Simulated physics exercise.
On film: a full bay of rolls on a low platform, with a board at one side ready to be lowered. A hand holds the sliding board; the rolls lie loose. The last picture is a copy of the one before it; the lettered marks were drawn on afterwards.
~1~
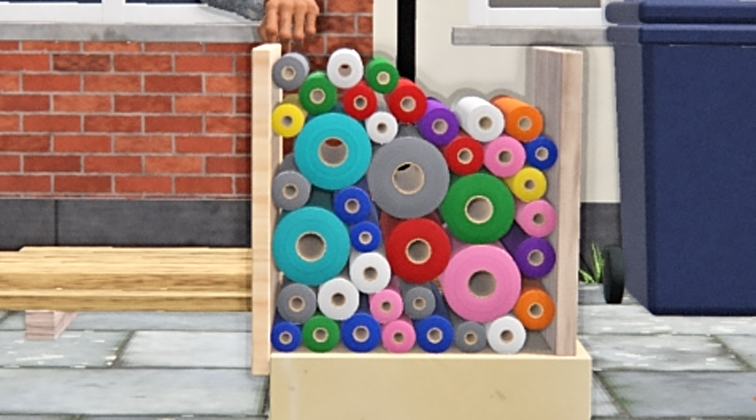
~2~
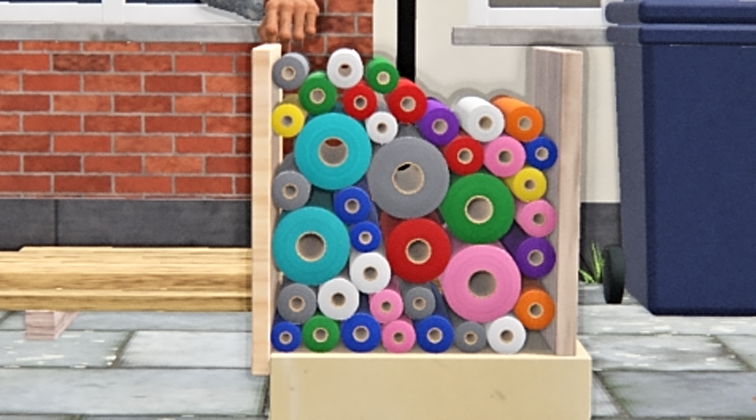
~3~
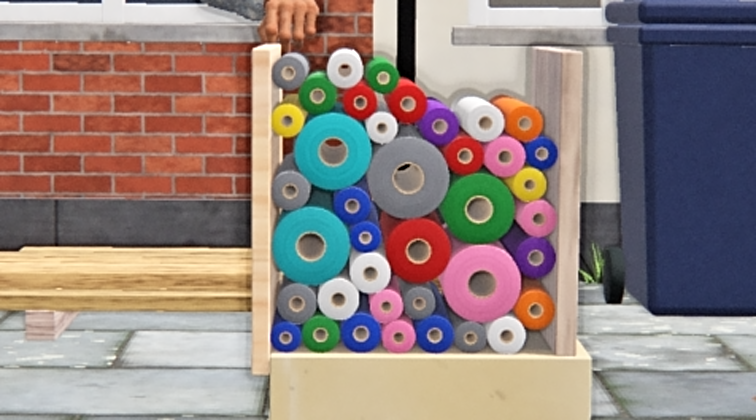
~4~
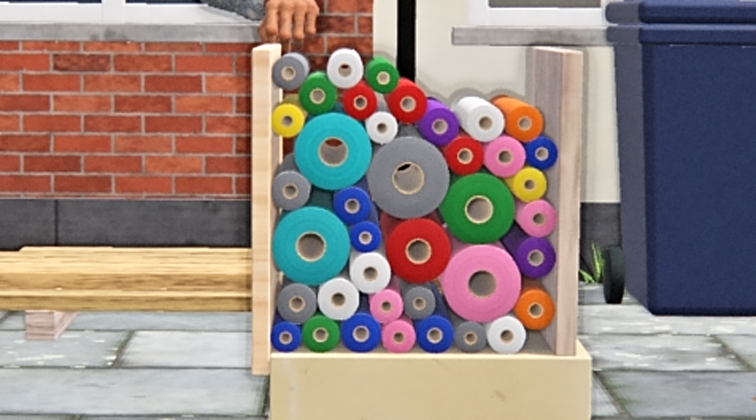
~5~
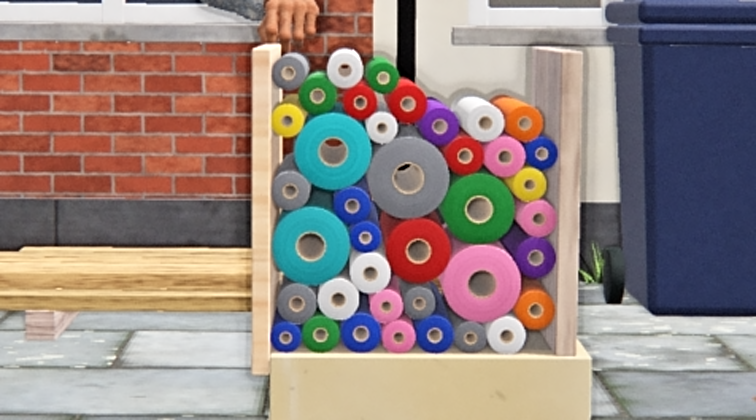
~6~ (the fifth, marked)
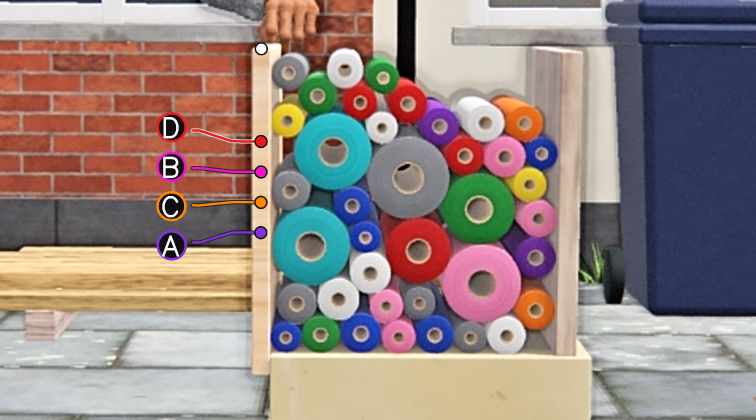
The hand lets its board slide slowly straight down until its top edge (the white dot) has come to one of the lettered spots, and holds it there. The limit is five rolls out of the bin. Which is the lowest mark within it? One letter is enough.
It can be let down to C.
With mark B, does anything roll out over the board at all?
Yes, at B.
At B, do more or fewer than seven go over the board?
At B, fewer than seven.
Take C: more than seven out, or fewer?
It loses fewer than seven.
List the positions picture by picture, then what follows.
In the first frame, a white roll (485, 123); side board (268, 196); a blue roll (286, 338).
In the second frame, a blue roll (286, 338); a grey roll (470, 337).
In the third frame, a grey roll (419, 304); a blue roll (365, 238).
In the fourth frame, a grey roll (409, 178); a purple roll (440, 126).
In the fifth frame, a green roll (318, 96); a white roll (485, 123); side board (268, 196).
On the copy, A at (261, 232); B at (261, 172); C at (261, 202); D at (261, 141); the white dot at (261, 49).
On C. First, top of the board (271, 117).
Then, top of the board (270, 196).
Finally, top of the board (270, 202), four out over the board.
By contrast, A more than five out over the board; B three out over the board; D three out over the board.
